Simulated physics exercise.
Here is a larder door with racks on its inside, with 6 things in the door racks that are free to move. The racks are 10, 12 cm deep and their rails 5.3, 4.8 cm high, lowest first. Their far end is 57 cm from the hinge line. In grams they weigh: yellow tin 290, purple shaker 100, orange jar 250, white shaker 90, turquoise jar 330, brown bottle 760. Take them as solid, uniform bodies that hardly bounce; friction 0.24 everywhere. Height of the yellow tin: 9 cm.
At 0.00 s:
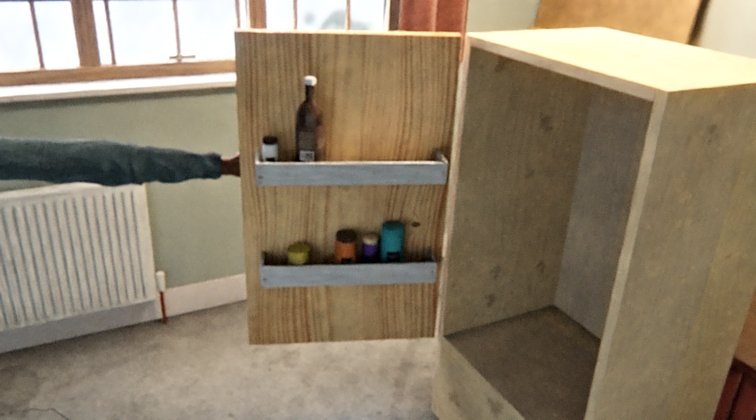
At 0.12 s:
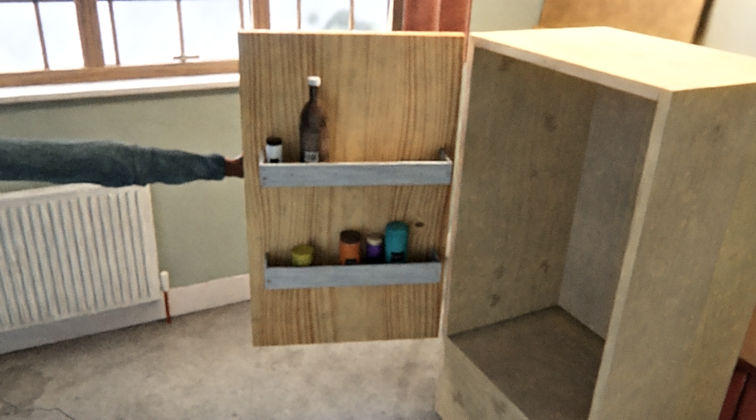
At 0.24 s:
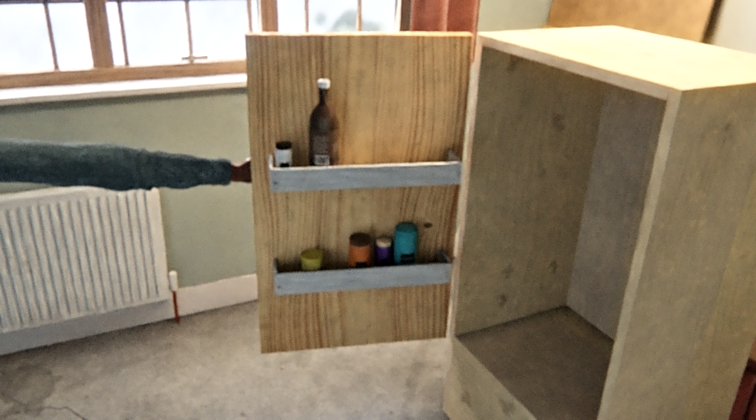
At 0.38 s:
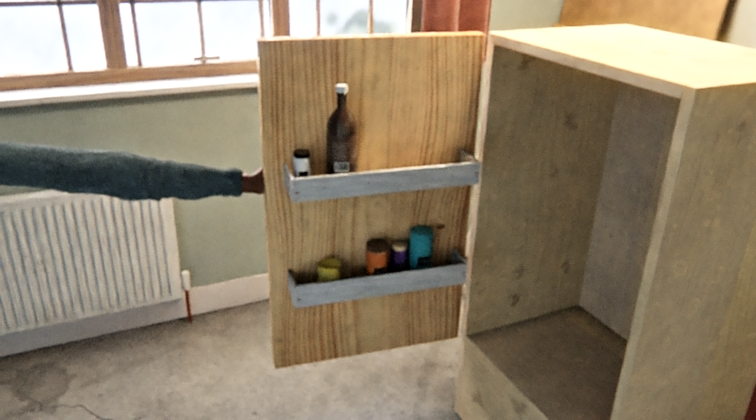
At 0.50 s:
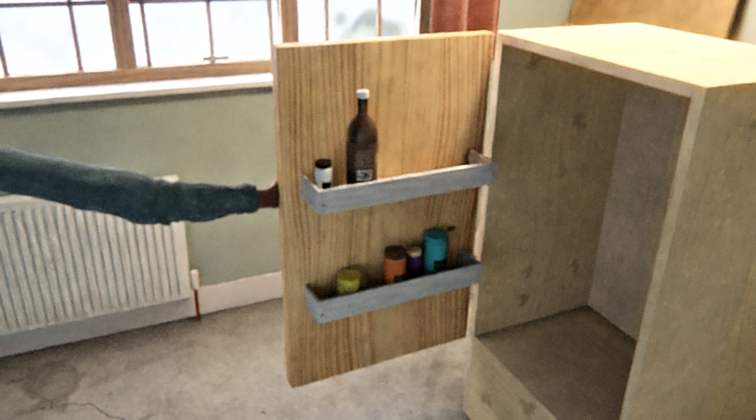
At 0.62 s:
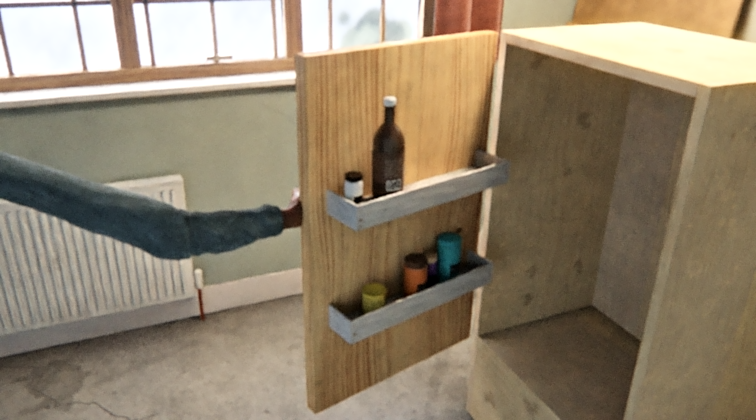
At the start, an arm reaches in from the left, holding the edge of a wide-open wooden larder door with bottles, jars and tins on its two grey racks. The hand then swings the door partway towards the empty cabinet on the right, slowly at first, while the items stay upright in their racks.
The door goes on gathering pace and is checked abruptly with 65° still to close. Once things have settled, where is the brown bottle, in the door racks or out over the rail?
The brown bottle falls out.
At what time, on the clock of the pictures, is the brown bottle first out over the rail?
At about 0.9 s.
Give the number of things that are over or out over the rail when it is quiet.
1 of them.
After 0.82 s, open by 65°; brown bottle 19° off upright near (434, 161); purple shaker moved 4 cm; white shaker moved 3 cm.
After 1.42 s, open by 65°; brown bottle now out over the rail; purple shaker moved 4 cm; white shaker moved 3 cm.
In the end (1.8 s), out over the rail, brown bottle; the other 5 under 5 cm from the start.
